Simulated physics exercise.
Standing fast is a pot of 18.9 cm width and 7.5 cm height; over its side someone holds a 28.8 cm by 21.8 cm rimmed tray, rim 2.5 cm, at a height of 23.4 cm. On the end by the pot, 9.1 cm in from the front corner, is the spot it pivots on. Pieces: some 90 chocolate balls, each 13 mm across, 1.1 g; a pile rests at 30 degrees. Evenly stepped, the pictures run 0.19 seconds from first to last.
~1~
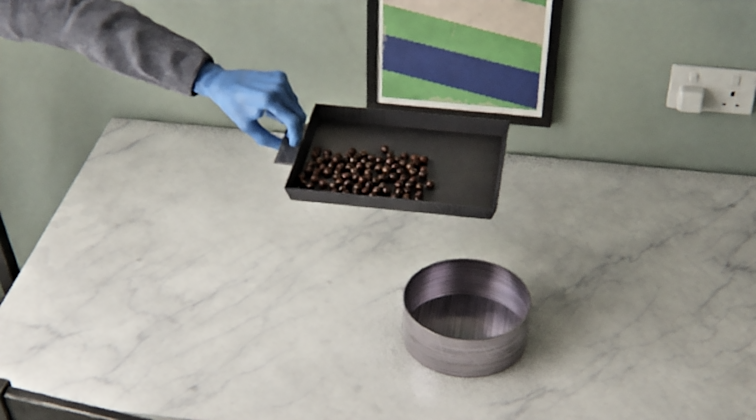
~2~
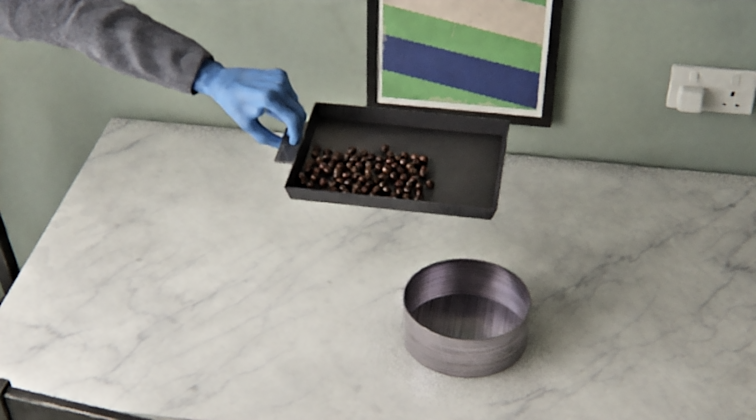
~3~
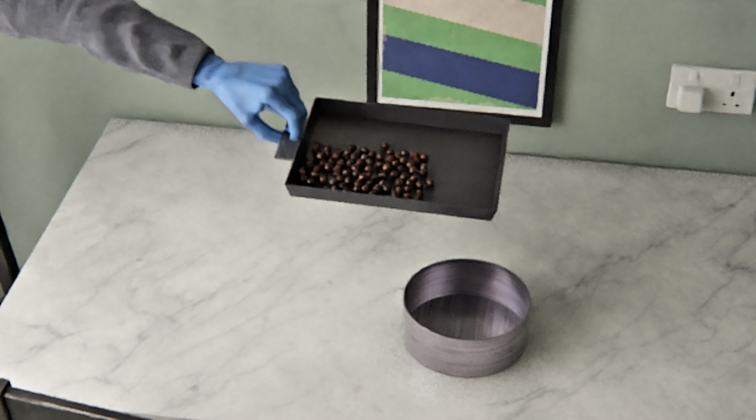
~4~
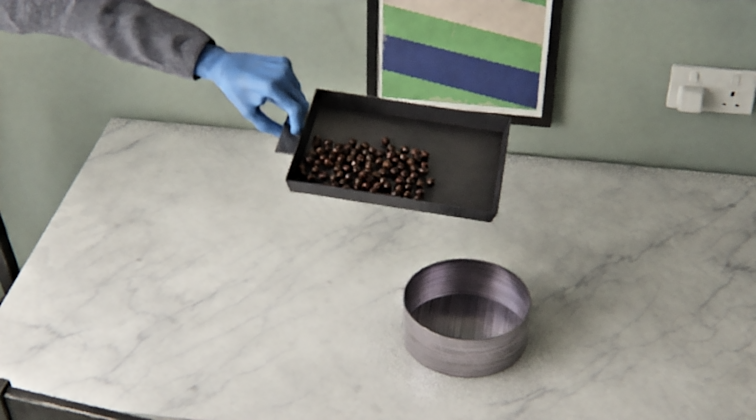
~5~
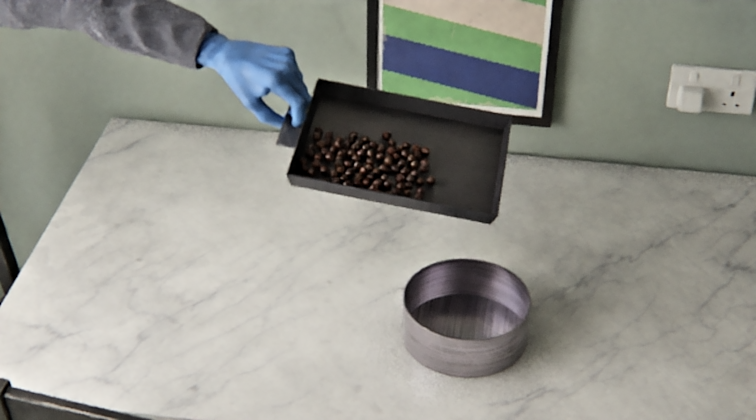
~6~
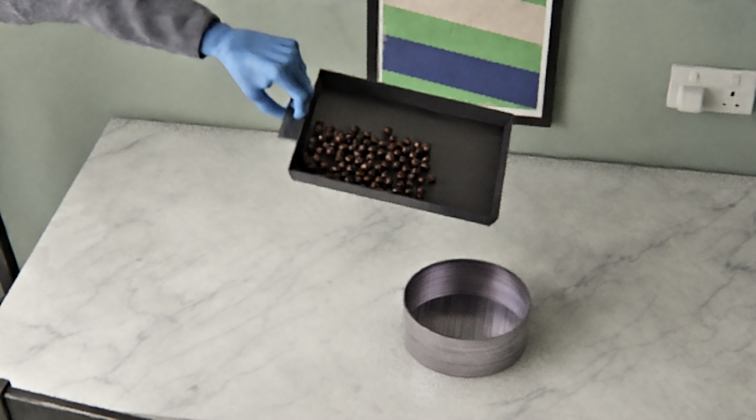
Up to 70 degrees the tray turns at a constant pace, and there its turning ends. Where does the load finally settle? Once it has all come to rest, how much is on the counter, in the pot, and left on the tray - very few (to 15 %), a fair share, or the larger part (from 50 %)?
After it settles. Counter - very few, pot - the larger part, tray - a fair share.
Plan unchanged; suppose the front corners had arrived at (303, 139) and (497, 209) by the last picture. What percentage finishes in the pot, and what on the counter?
The pot gets 10 and the counter 65.
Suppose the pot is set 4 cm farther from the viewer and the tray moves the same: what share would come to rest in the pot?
It would be near 40 per cent.
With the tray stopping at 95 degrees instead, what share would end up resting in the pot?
It would be near 95 per cent.
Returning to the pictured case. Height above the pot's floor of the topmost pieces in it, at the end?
About 2.0 centimetres.
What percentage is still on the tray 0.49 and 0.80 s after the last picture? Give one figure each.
In turn: 95, 50.
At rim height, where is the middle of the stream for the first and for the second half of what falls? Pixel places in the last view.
I'd mark about (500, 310) for the first half and about (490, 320) for the second.
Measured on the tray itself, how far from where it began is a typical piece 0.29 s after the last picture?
6 cm.
Then, 0.29 s after the last picture, tilt 41 degrees; the tray holds 100 %, the pot 0 %.
Then, 0.49 s after the last picture, tilt 60 degrees; the tray holds 95 %, the pot 0 %.
Then, 0.80 s after the last picture, tilt 70 degrees; the tray holds 50 %, the pot 30 %.
In the end, counter 5 %, pot 70 %, tray 25 %.
